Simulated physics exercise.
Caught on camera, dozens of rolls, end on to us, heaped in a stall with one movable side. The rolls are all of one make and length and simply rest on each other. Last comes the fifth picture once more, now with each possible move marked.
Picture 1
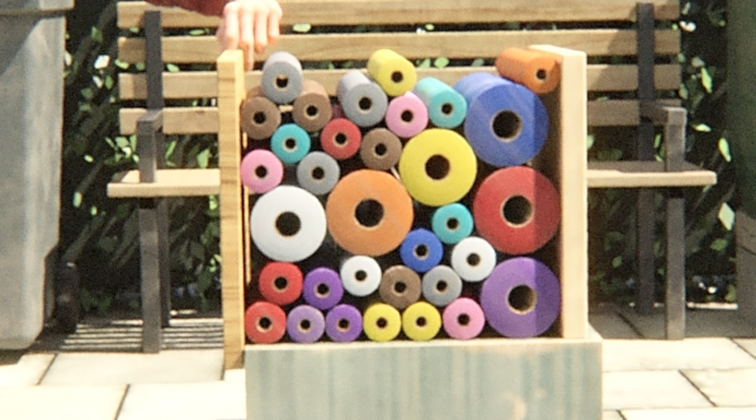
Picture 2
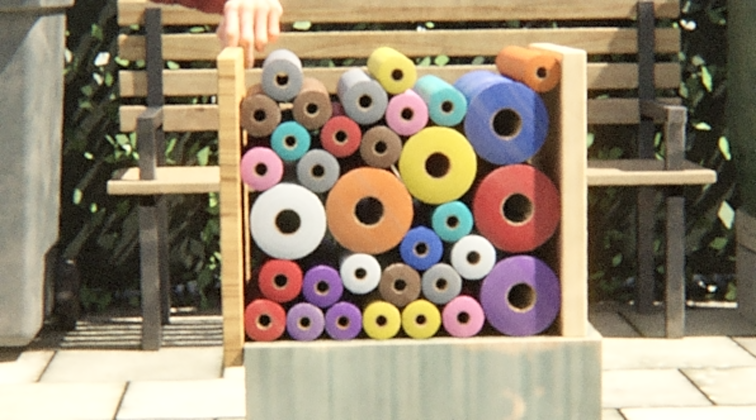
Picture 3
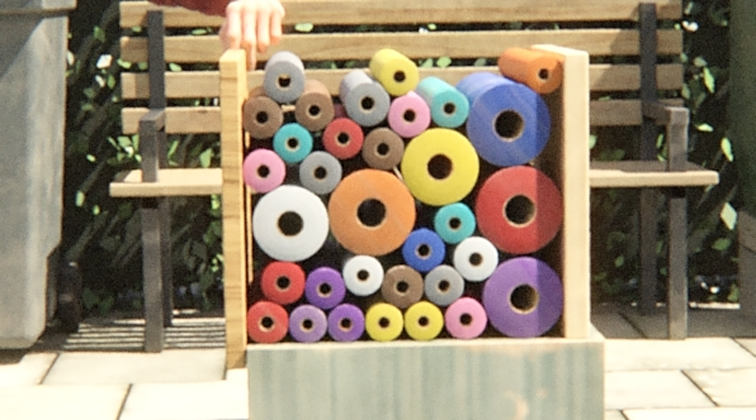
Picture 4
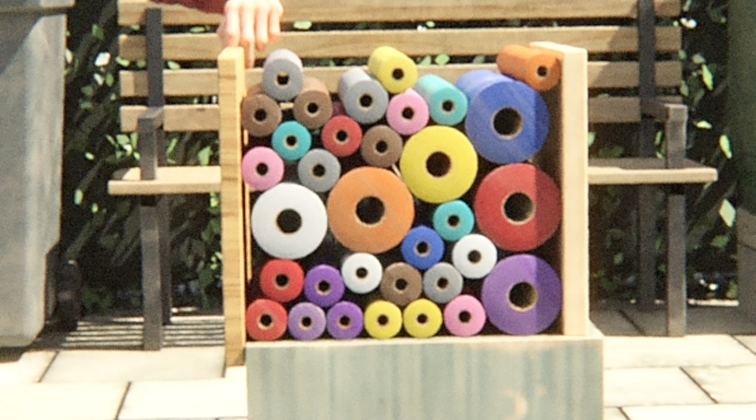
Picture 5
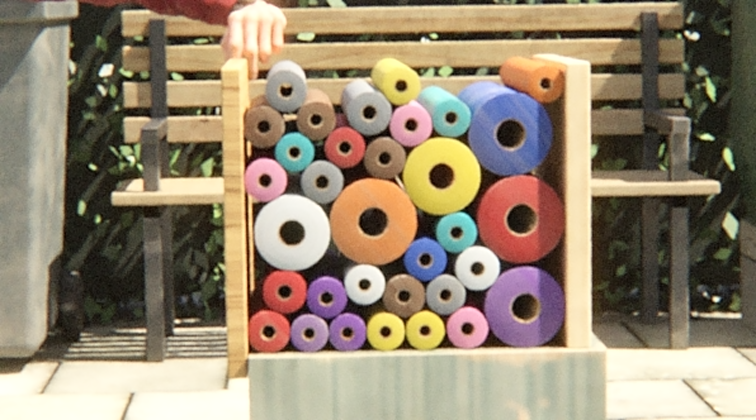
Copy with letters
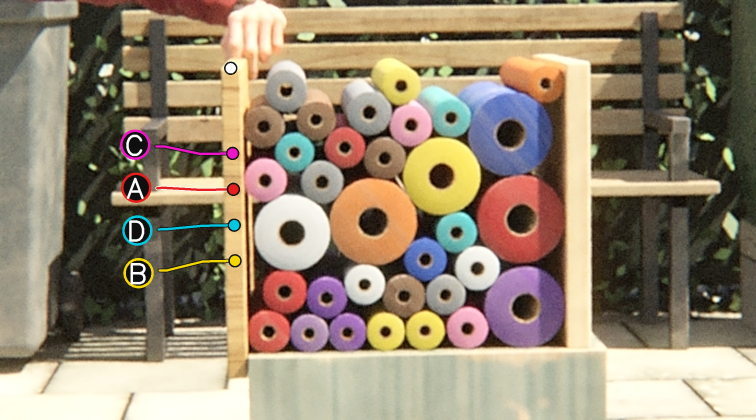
In the video, a hand rests on top of the left side board of a wooden stall heaped with colourful rolls in front of a bench; the rolls stay in place, and only the whole view shifts very slightly.
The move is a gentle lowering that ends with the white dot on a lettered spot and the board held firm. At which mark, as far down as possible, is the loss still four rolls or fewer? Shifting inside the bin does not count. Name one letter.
It can be let down to A.
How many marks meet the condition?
The number is two.
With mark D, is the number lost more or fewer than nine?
It loses fewer than nine.
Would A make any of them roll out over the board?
At A: Yes.
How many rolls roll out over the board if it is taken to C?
With C, none.
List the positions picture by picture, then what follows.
A pink roll (406, 116); a yellow roll (397, 77); side board (235, 198), in the first frame.
Side board (234, 195); a red roll (264, 321), in the second frame.
A pink roll (465, 319); a red roll (283, 283), in the third frame.
An orange roll (370, 211); a blue roll (507, 122), in the fourth frame.
A pink roll (410, 125); a yellow roll (401, 86); side board (239, 206), in the fifth frame.
On the copy, A at (233, 189); B at (235, 261); C at (233, 153); D at (234, 225); the white dot at (231, 68).
On A. First, top of the board (242, 124).
Then, top of the board (243, 188).
Finally, top of the board (243, 189), two out over the board.
By contrast, B five out over the board; C none out over the board; D five out over the board.
